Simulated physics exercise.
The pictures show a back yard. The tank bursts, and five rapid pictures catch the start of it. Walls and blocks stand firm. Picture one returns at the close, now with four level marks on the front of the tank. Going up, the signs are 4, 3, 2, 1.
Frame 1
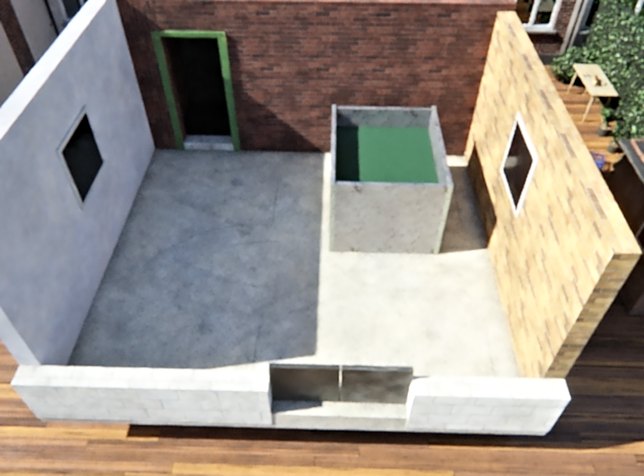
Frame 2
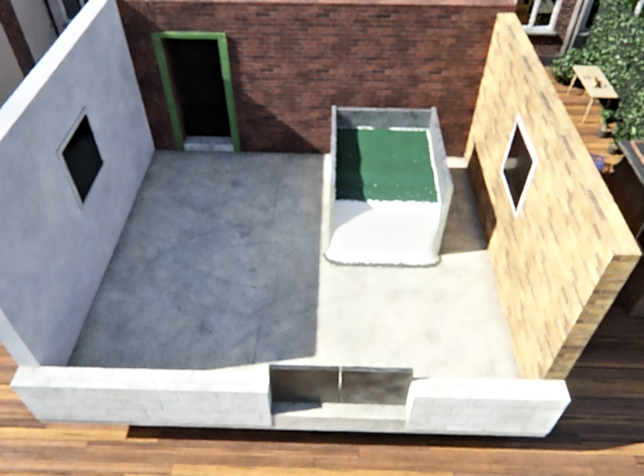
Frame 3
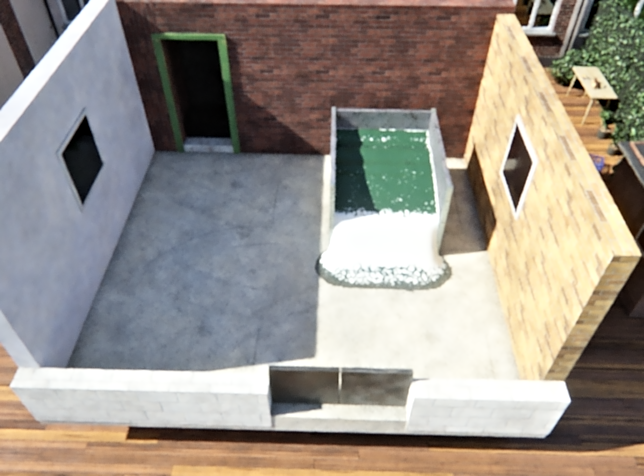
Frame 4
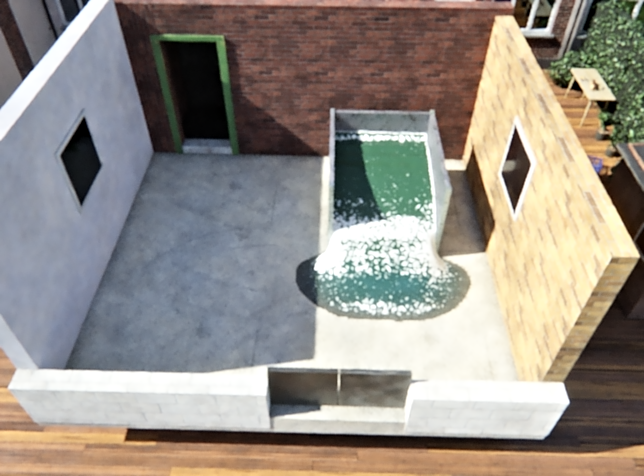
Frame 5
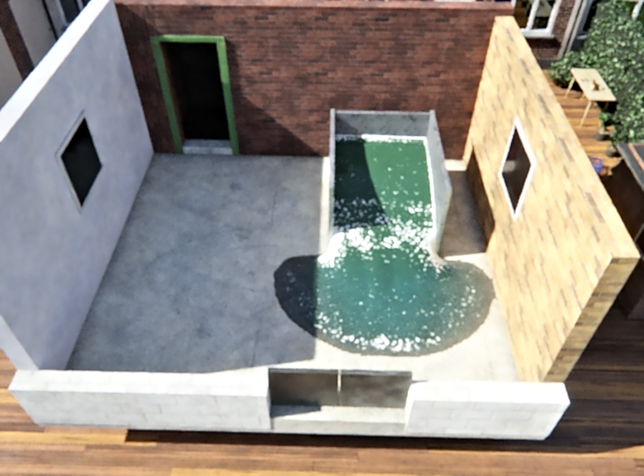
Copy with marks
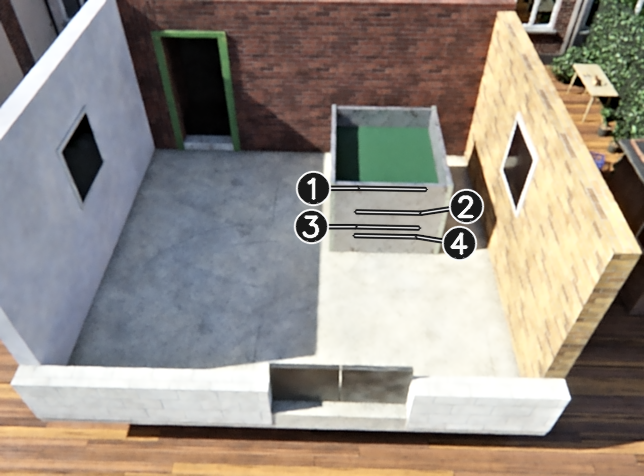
Green water pouring out of the open front of a concrete tank and spreading in a foamy, rounded pool across a walled yard.
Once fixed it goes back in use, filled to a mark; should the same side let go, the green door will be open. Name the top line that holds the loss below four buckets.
2 is the one.
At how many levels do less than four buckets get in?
Three of them.
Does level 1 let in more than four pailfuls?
Yes.
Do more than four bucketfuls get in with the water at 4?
No.
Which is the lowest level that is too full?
The answer is 1.
In white, 1 at (391, 188); 2 at (388, 212); 3 at (386, 227); 4 at (385, 236); from the bottom up 4, 3, 2, 1.
For level 1, about 11 bucketfuls get in.
For level 2, a bucket or two gets in.
For level 3, nothing gets over.
For level 4, nothing gets over.
